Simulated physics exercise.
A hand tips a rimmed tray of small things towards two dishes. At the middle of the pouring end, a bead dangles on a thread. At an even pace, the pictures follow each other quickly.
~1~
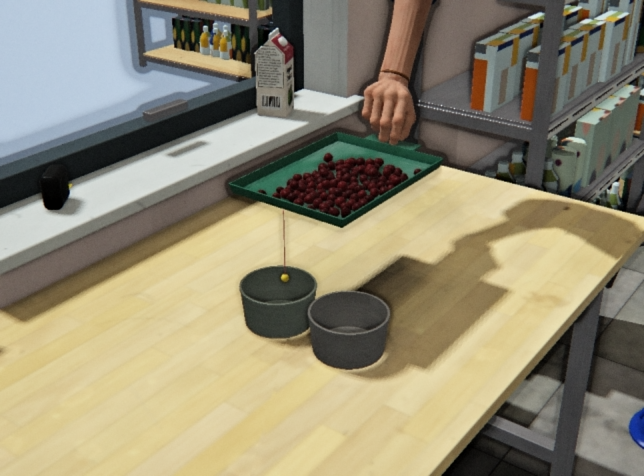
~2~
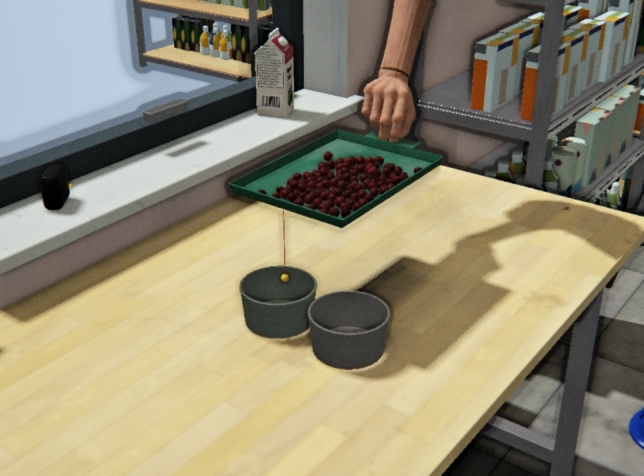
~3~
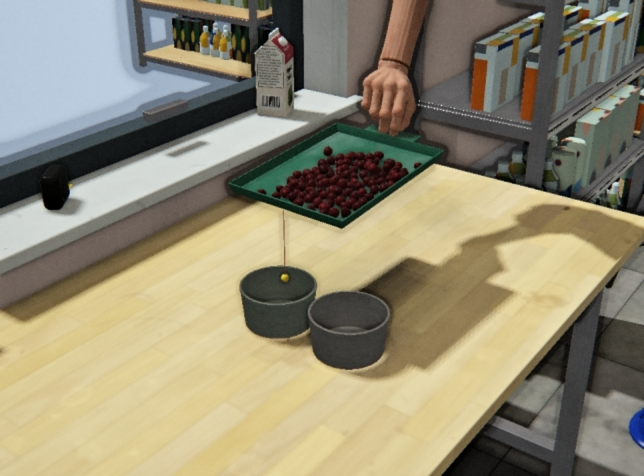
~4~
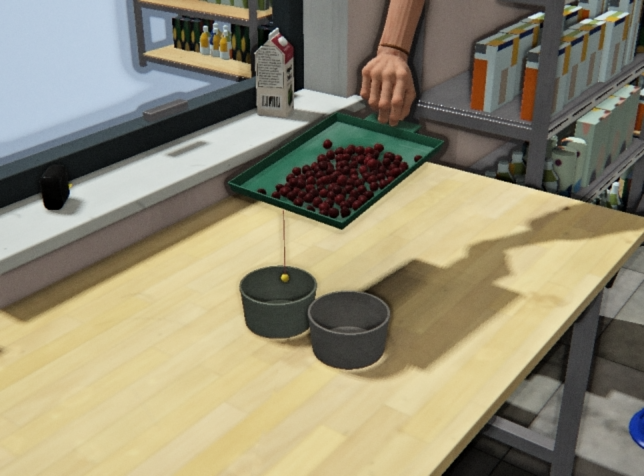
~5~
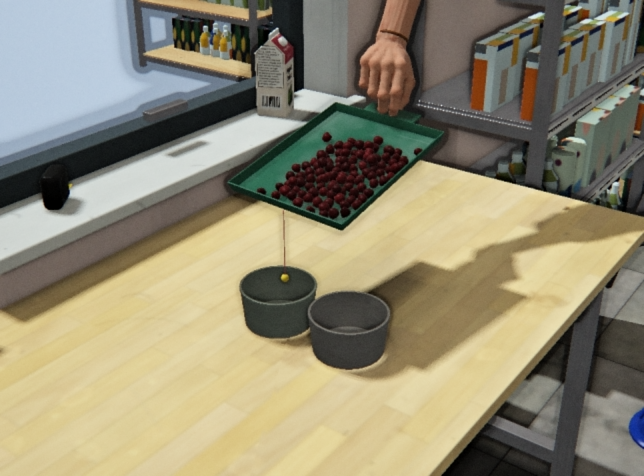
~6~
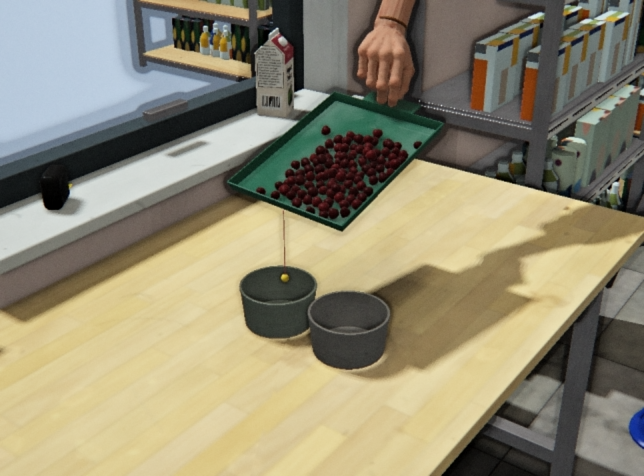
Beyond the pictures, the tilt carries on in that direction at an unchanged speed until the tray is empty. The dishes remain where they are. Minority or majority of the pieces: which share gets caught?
Minority.
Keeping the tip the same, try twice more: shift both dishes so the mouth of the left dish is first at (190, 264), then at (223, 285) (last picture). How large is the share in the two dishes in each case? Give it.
The first try yields 20% and the second yields 60%.
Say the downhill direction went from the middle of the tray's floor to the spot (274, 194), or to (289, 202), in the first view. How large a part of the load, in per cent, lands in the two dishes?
First case about 20 percent; second case about 10 percent.
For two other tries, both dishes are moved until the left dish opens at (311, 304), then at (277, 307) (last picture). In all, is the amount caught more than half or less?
At place one not up to half; at place two in excess of half.
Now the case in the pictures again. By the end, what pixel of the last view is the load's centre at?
Close to (281, 360).
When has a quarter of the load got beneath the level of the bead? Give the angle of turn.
I'd put it at about 110 degrees.
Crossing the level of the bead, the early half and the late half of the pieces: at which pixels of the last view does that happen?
First close to (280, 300), next close to (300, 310).
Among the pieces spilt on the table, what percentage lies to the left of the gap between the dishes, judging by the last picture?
It works out at some 80 percent.
Just after the last frame, tray tipped steeply; almost all on the tray; just a few outside both; about a tenth in the air.
A moment on, tray tipped right over; the larger part on the tray; just a few in the right dish; about a tenth outside both.
Further on, tray tipped past a quarter turn; about a tenth in the right dish; about a tenth in the left dish; the larger part outside both.
When it is over, tray tipped past a quarter turn; about a tenth in the right dish; about a tenth in the left dish; the larger part outside both.
